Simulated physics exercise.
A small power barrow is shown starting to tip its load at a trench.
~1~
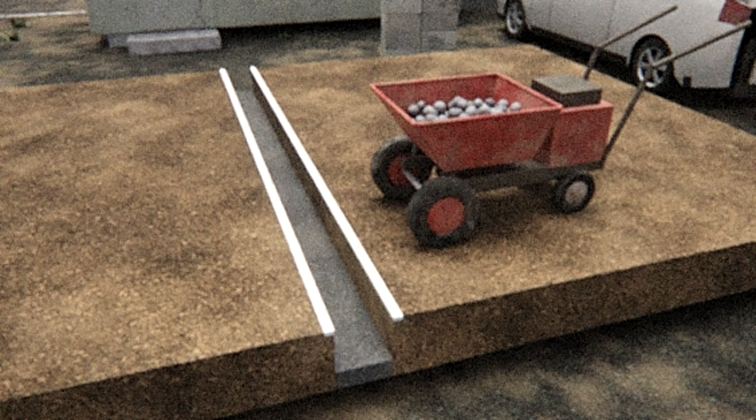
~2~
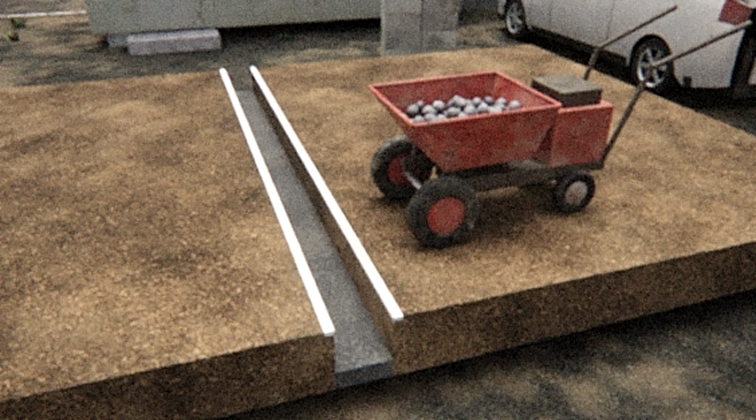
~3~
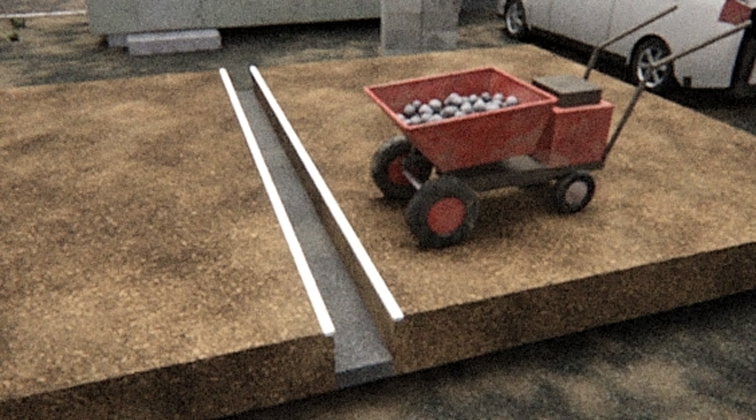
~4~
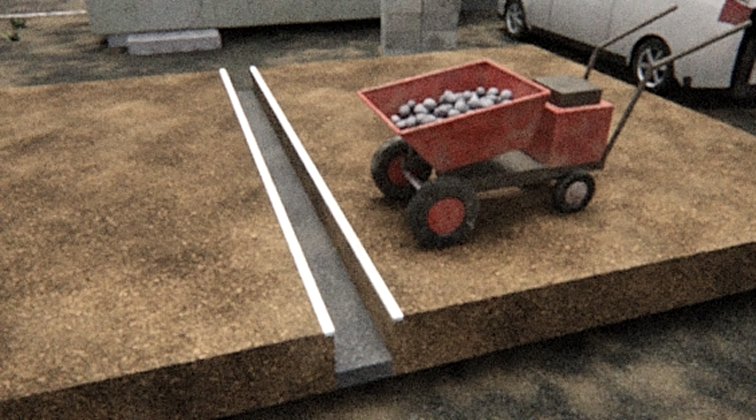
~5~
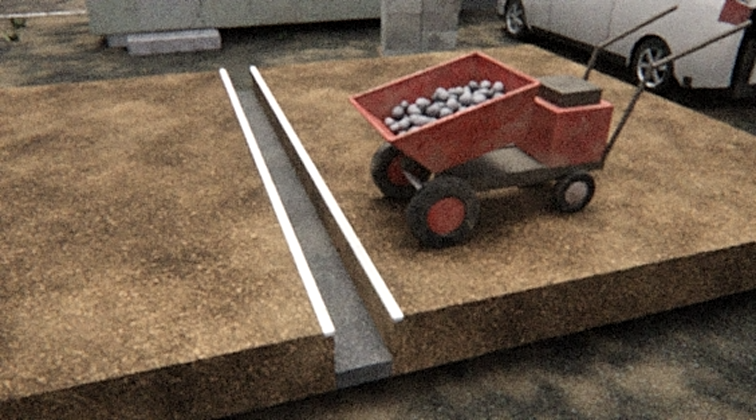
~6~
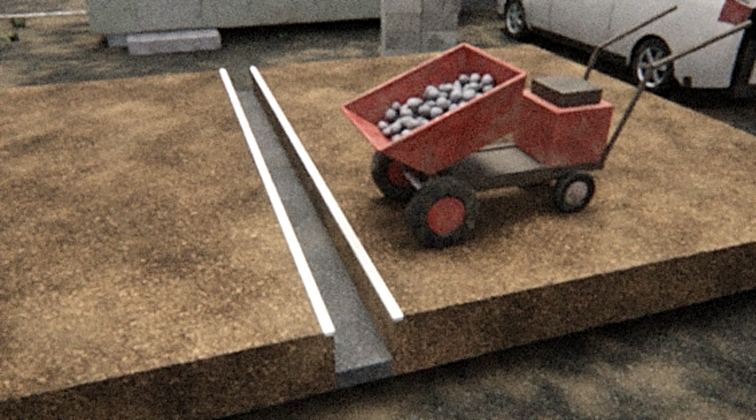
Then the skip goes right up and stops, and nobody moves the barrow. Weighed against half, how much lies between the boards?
Above half.
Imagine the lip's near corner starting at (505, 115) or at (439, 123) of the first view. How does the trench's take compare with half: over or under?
To start, the lesser share; after that, the greater share.
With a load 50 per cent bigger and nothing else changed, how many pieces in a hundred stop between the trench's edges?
That works out at around 70 percent.
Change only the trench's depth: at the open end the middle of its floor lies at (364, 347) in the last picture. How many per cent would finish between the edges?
The share would be around 70 per cent.
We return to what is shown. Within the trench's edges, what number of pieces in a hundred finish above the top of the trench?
Roughly 0 %.
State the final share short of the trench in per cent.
My estimate is close to 0 in a hundred.
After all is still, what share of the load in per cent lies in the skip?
It is some 0 percent.
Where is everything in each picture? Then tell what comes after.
Lip of the skip at (415, 125), level; top of the load at (476, 118), round cobbles; first edge of the trench at (378, 282); far edge at (314, 295), the trench under half as wide as the skip, and about as deep as wide, in the first frame.
Lip of the skip at (413, 126), tipped barely; top of the load at (475, 118), in the second frame.
Lip of the skip at (408, 129), tipped barely; top of the load at (472, 115), in the third frame.
Lip of the skip at (400, 134), tipped a little; top of the load at (484, 106), in the fourth frame.
Lip of the skip at (390, 141), tipped clearly; top of the load at (476, 101), in the fifth frame.
Lip of the skip at (380, 151), tipped clearly; top of the load at (467, 96); first edge of the trench at (378, 282); far edge at (314, 295), in the sixth frame.
Soon, skip tipped steeply; all in the skip.
A while on, skip tipped right over; most in the skip; a small part in or heaped over the trench; a small part beyond it.
Towards the end, skip tipped right over; a small part in the skip; most in or heaped over the trench; about a quarter beyond it.
Finally, skip tipped right over; most in or heaped over the trench; about a quarter beyond it.
